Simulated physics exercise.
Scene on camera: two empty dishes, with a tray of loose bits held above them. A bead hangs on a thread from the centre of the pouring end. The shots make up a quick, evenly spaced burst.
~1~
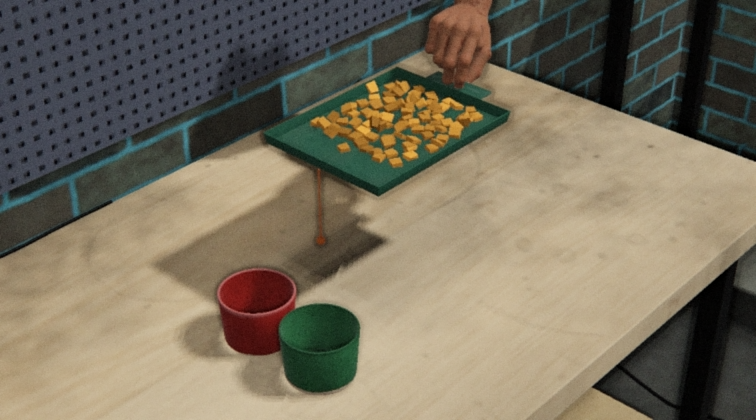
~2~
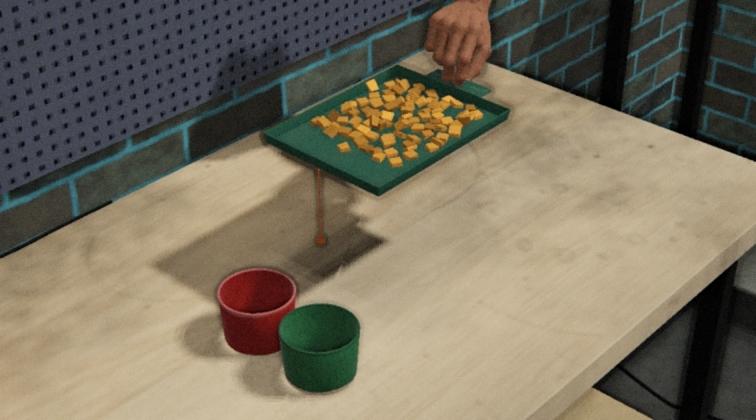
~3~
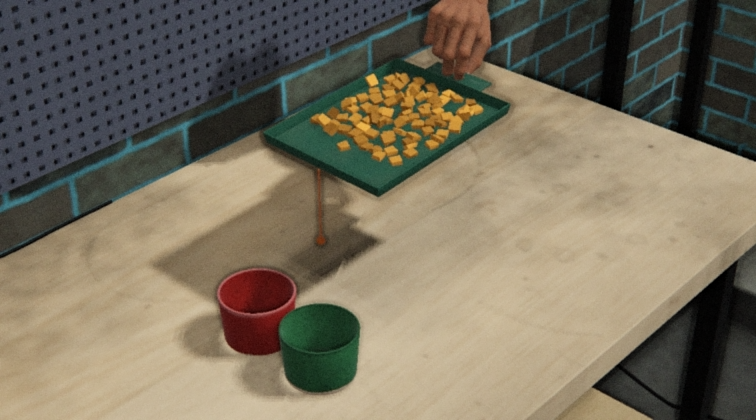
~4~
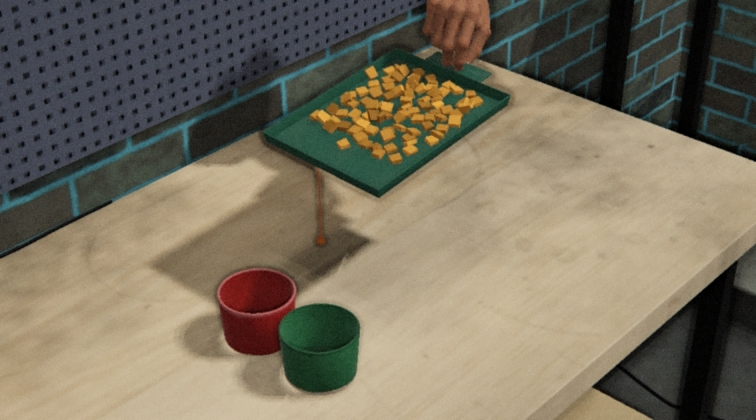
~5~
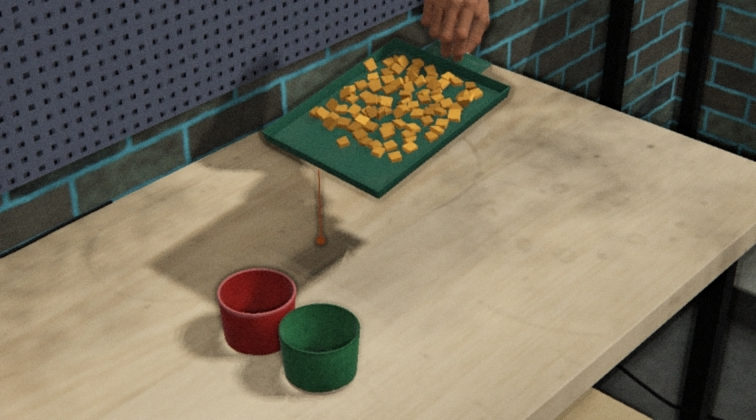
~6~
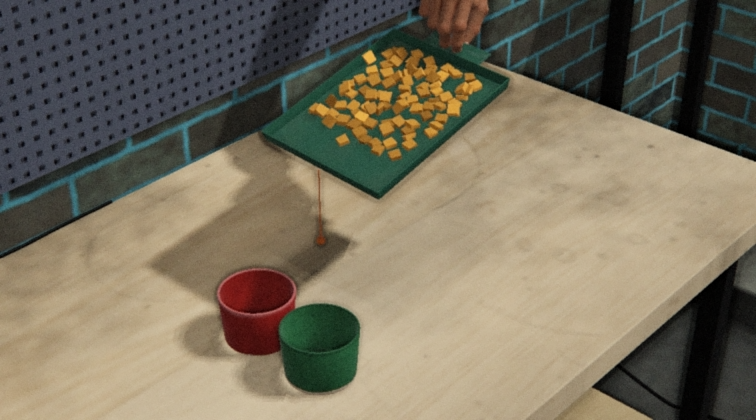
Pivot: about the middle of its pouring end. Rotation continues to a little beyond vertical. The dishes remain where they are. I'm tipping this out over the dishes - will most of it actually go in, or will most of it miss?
Most of it will miss.
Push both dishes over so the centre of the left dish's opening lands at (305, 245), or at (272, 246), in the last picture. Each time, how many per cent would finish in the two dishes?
50 %, 70 %.
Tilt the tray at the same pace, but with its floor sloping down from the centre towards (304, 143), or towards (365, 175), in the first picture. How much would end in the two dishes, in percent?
The first try gives close to 0 percent; the next gives 0 percent.
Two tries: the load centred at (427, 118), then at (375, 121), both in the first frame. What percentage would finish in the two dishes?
Estimate: 0 % first, 0 % second.
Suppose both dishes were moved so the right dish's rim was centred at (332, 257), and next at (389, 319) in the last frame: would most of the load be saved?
For the two tries in order: Not as much as half, exceeding half.
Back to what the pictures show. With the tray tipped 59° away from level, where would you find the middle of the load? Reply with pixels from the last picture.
Around (347, 157).
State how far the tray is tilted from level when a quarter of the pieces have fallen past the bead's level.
105°.
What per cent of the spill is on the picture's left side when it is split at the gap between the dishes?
Share to the left: Near 10 per cent.
Just after the last frame, tray tipped steeply; the larger part on the tray; just a few outside both; about a tenth in the air.
A moment on, tray tipped right over; roughly two thirds on the tray; just a few in the right dish; just a few in the left dish; roughly a quarter outside both; about a tenth in the air.
Further on, tray tipped past a quarter turn; about a tenth in the right dish; just a few in the left dish; almost all outside both.
When it is over, tray tipped past a quarter turn; about a tenth in the right dish; just a few in the left dish; almost all outside both.
